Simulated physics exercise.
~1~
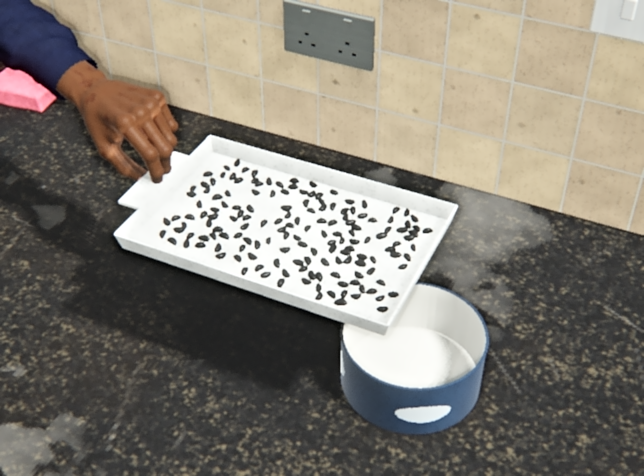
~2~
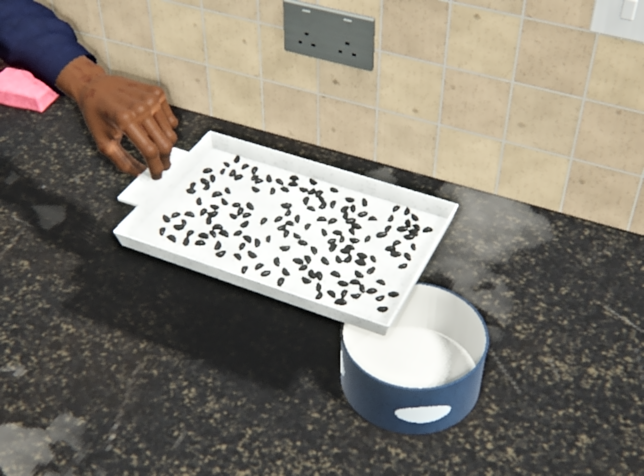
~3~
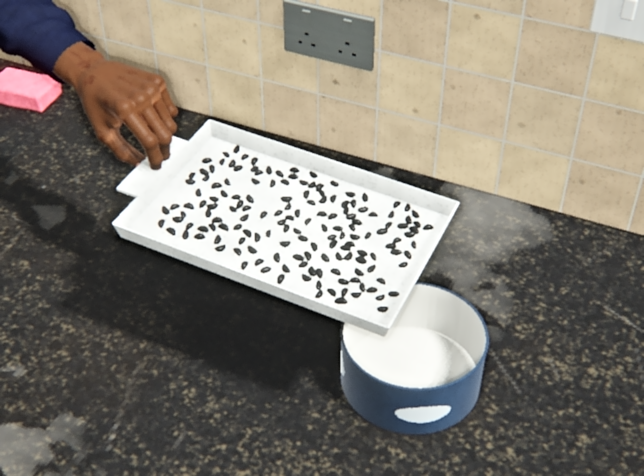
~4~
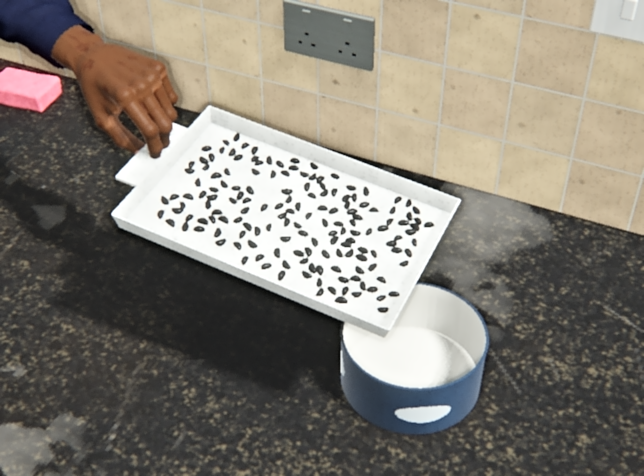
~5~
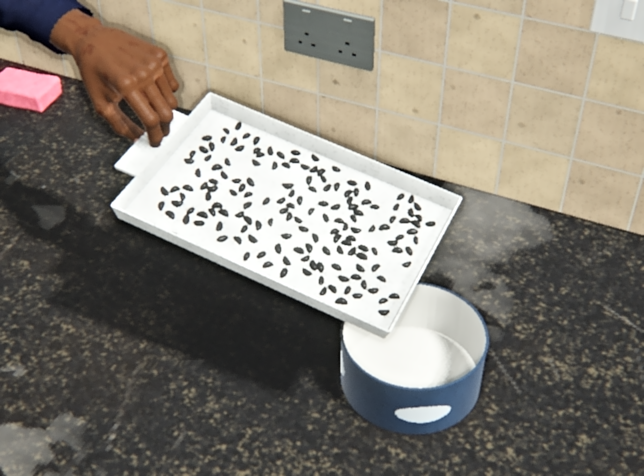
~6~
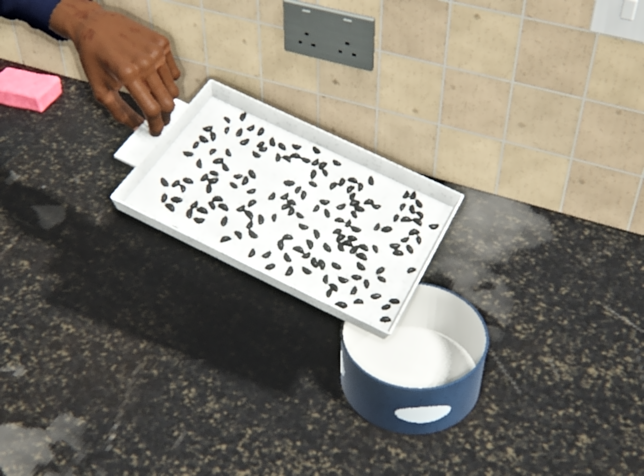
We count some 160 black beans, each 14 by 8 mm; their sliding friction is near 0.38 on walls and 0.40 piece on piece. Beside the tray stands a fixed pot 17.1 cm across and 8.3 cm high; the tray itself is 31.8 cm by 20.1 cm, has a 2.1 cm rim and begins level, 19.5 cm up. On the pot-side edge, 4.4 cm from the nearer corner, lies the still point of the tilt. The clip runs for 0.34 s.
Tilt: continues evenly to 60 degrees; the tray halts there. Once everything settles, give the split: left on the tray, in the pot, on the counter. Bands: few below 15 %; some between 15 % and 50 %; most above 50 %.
Tray: Most; pot: Few; counter: Some.
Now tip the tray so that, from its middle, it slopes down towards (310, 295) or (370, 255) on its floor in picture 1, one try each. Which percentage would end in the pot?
Near 0 and 5 per cent, in that order.
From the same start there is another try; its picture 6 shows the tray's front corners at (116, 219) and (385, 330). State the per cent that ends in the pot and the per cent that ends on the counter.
That works out as pot 0 and counter 10.
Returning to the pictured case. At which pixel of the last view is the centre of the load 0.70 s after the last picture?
The middle of the load should be near (380, 287) then.
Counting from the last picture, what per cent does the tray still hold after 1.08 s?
Of the load, some 85 percent.
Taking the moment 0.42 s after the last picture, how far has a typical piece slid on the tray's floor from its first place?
8 cm.
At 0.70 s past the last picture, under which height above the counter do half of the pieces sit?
Median height: Approx. 24 cm.
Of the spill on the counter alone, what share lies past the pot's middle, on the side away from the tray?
About 80 per cent.
Then, 0.42 s after the last picture, tilt 36 degrees; the tray holds 100 %, the pot 0 %.
Then, 0.70 s after the last picture, tilt 51 degrees; the tray holds 100 %, the pot 0 %.
Then, 1.08 s after the last picture, tilt 60 degrees; the tray holds 85 %, the pot 0 %.
In the end, tray 75 %, pot 0 %, counter 25 %.
